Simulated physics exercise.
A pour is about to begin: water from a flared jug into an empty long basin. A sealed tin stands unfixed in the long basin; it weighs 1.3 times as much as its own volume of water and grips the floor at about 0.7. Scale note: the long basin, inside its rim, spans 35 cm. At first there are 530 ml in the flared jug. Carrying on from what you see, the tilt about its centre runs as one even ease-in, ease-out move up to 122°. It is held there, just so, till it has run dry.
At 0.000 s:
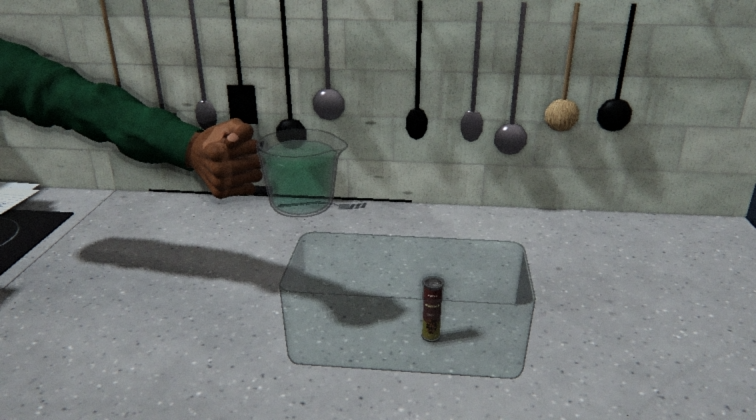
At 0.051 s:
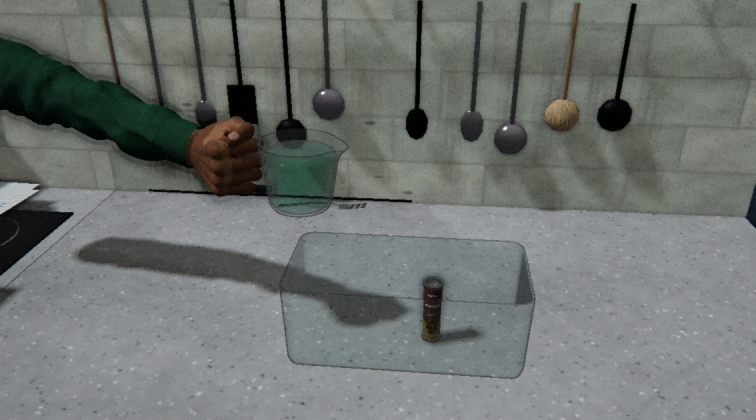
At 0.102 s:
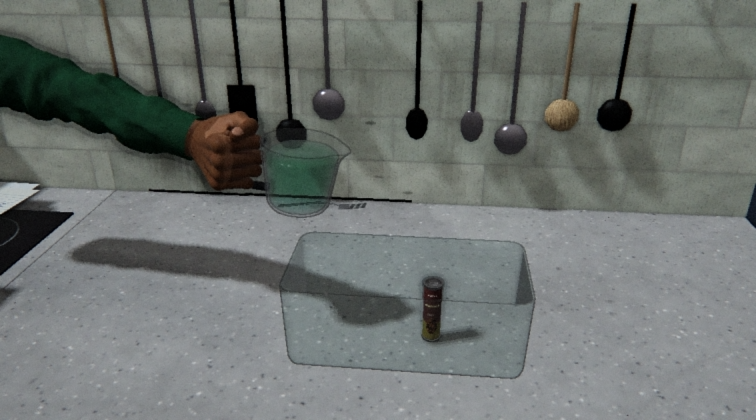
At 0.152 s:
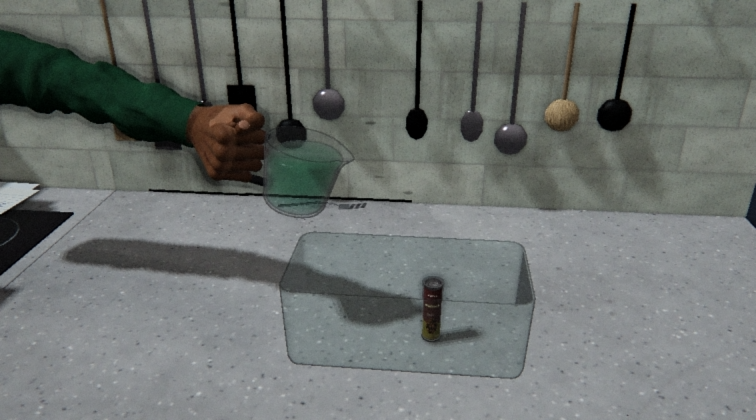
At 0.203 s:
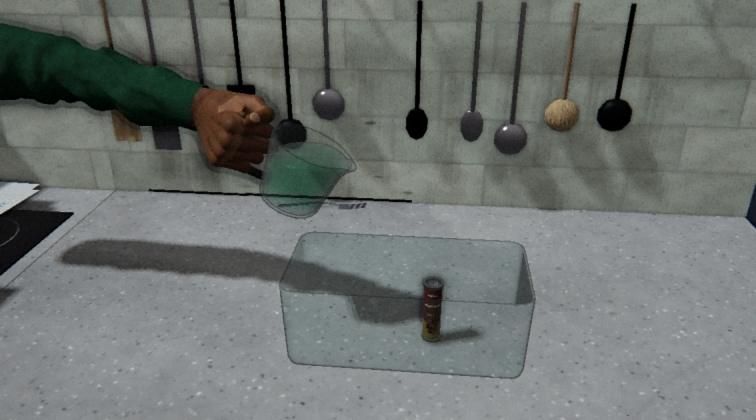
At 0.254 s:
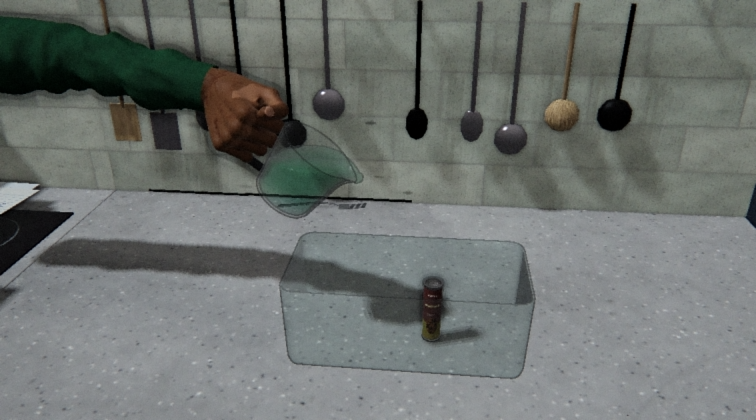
A green-sleeved hand gradually tilting a clear jug of greenish liquid rightward above a transparent basin holding a small upright tin.
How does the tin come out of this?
It's going to keep its balance.
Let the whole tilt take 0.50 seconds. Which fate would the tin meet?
In that case the tin stays vertical.
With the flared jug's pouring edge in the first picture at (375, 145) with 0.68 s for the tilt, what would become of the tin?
After that, the tin overturns.
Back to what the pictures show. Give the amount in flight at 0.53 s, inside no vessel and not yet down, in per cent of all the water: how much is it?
Around 32 in a hundred.
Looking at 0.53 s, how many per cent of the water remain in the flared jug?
Roughly 28 per cent.
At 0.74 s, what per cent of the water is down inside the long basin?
About 96 %.
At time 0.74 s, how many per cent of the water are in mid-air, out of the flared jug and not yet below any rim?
Close to 3 %.
After 0.53 s the tilt is 108° and 27 per cent is still to pour; the tin stands where it began.
After 0.74 s the tilt is 122° and 1 per cent is still to pour; the tin stands where it began.
After 0.95 s the tilt is 122° and 0 per cent is still to pour; the tin stands where it began.
After 1.18 s the tilt is 122° and 0 per cent is still to pour; the tin stands where it began.
In the end the tin stands where it began.
